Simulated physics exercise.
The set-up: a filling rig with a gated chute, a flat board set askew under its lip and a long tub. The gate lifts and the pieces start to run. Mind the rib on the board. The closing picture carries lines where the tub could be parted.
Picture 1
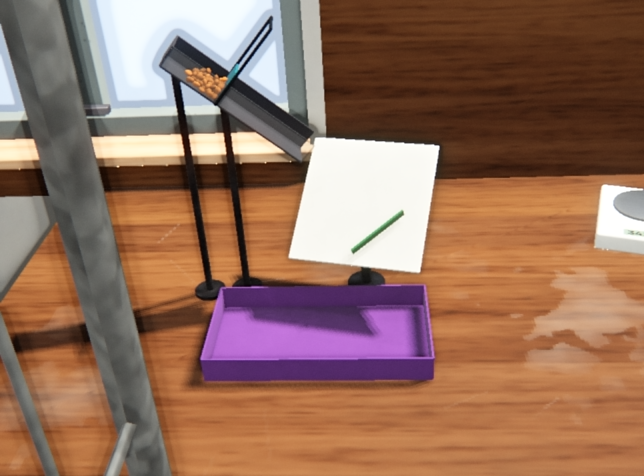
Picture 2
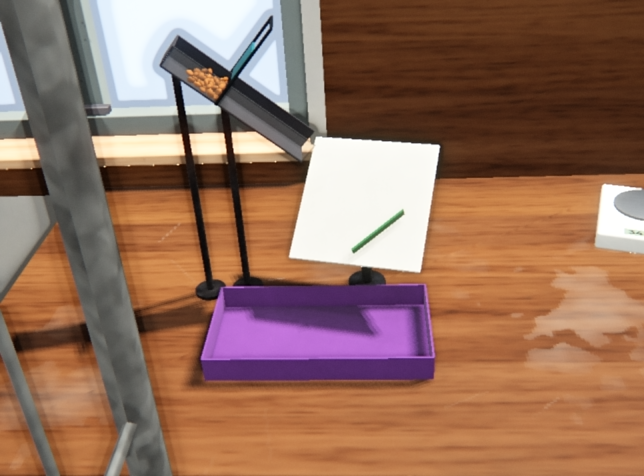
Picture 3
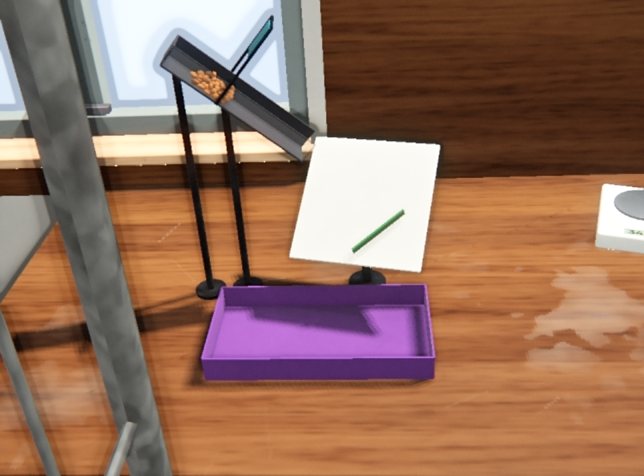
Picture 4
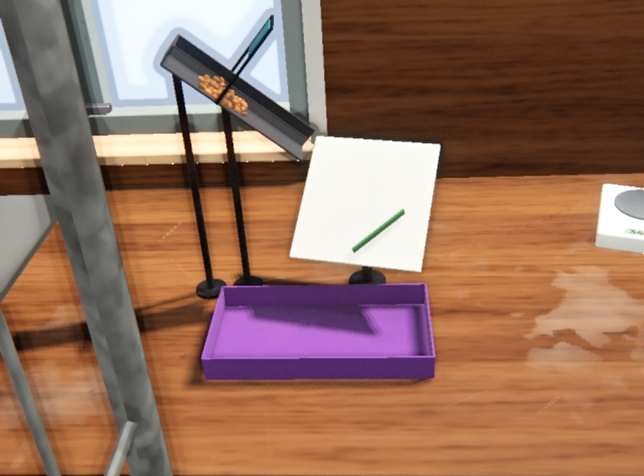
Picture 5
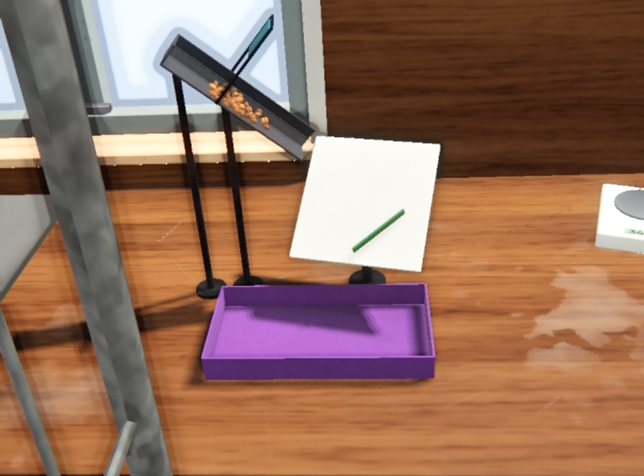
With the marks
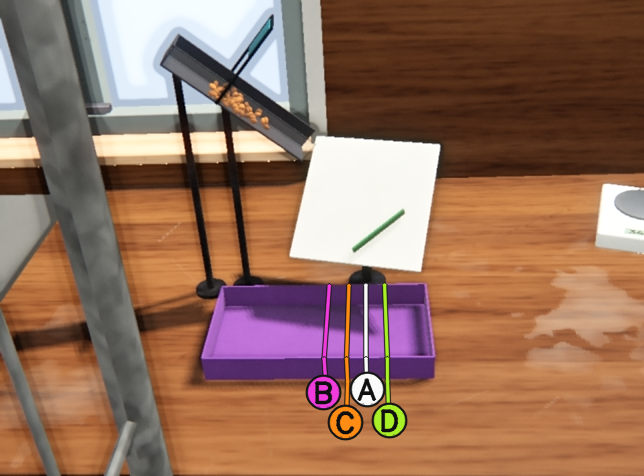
At first, small orange-brown pieces sit bunched behind a gate in a dark sloping chute, above a tilted white board with a green rib and an empty purple tub. Then the gate lifts slightly, and the pieces slide down to the right, spreading partway along the chute.
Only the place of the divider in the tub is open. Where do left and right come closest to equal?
B is best.
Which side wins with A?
More lands on the left.
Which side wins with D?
More lands on the left.
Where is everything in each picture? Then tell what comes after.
The first frame shows load behind the gate (209, 81), bits of cat kibble; lip of the chute (301, 155), sloping fairly steeply.
The second frame shows middle of the board (365, 201), tilted fairly steeply; middle of its low edge (353, 264); of its high edge (376, 141).
The third frame shows front corners of the tub (202, 359) and (434, 357), empty; front of the load (228, 95).
The fourth frame shows middle of the load (225, 90); its front (244, 114), roughly a quarter of the way to the lip; rib from (404, 209) to (352, 249).
The fifth frame shows middle of the load (238, 100); its front (267, 127), roughly half of the way to the lip.
On the marked copy, line A crosses the front rim at (365, 357); line B crosses the front rim at (324, 357); line C crosses the front rim at (346, 357); line D crosses the front rim at (387, 357).
With A, of what is caught, almost all on the left of the divider, about a tenth on the right.
With B, of what is caught, roughly half on the left of the divider, roughly half on the right.
With C, of what is caught, almost all on the left of the divider, about a tenth on the right.
With D, of what is caught, every piece on the left of the divider, not one piece on the right.
